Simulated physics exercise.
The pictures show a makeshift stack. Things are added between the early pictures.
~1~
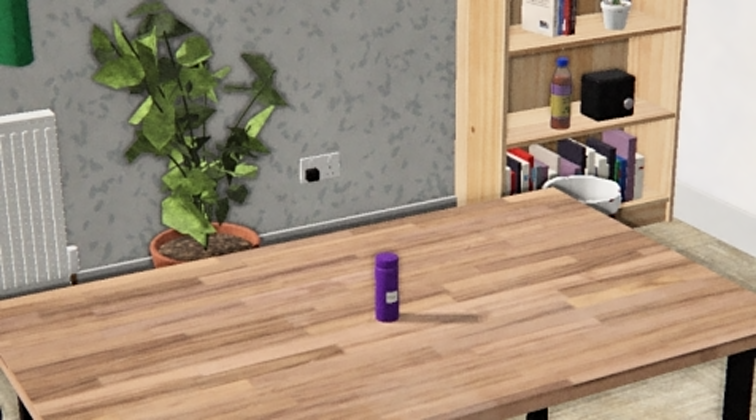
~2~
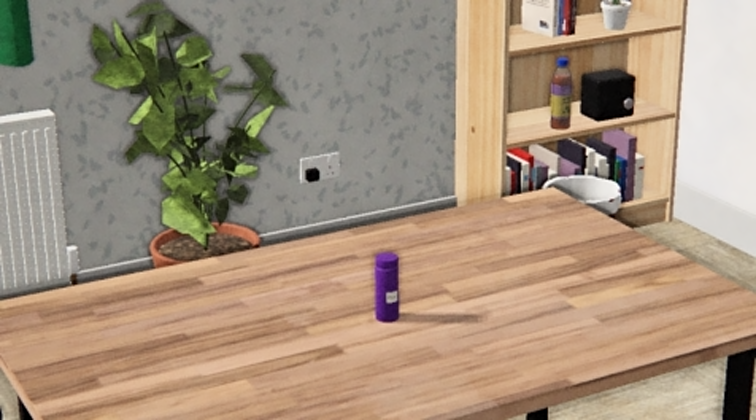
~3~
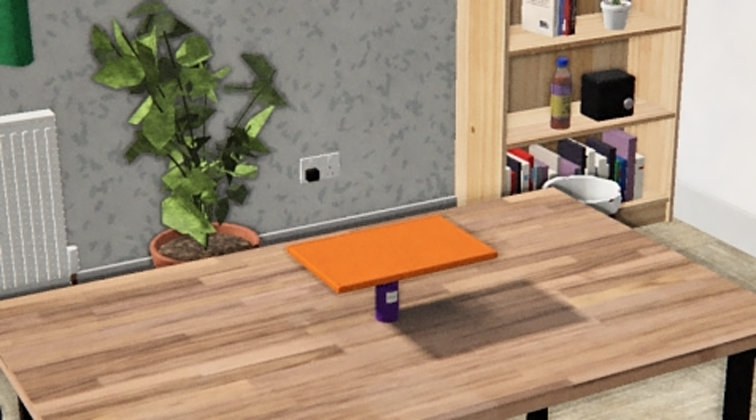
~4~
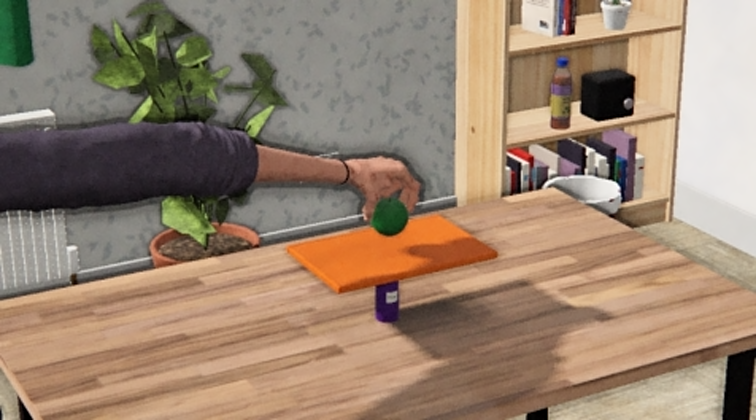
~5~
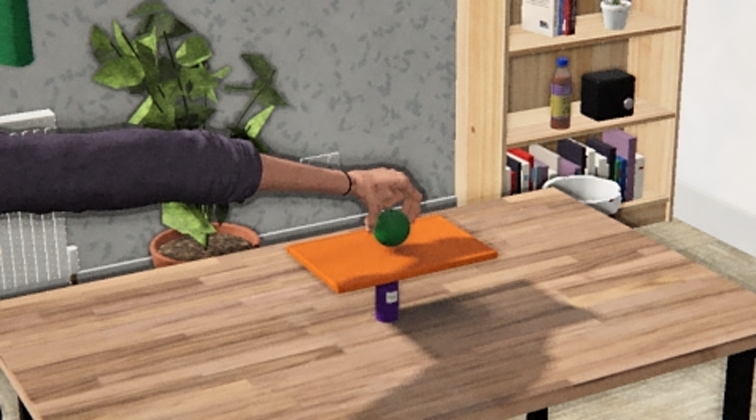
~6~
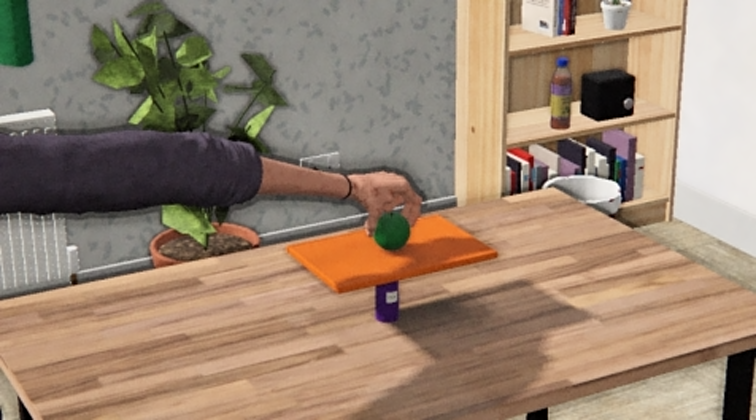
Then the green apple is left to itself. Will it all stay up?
As it turns out, it holds.
Then, 0.40 s on from there, no change.
Then, 1.10 s on from there, green apple resting near (392, 232).
In the end, all 3 unmoved. At the end, from the last picture's camera, green apple near (392, 232). The stack stays up.
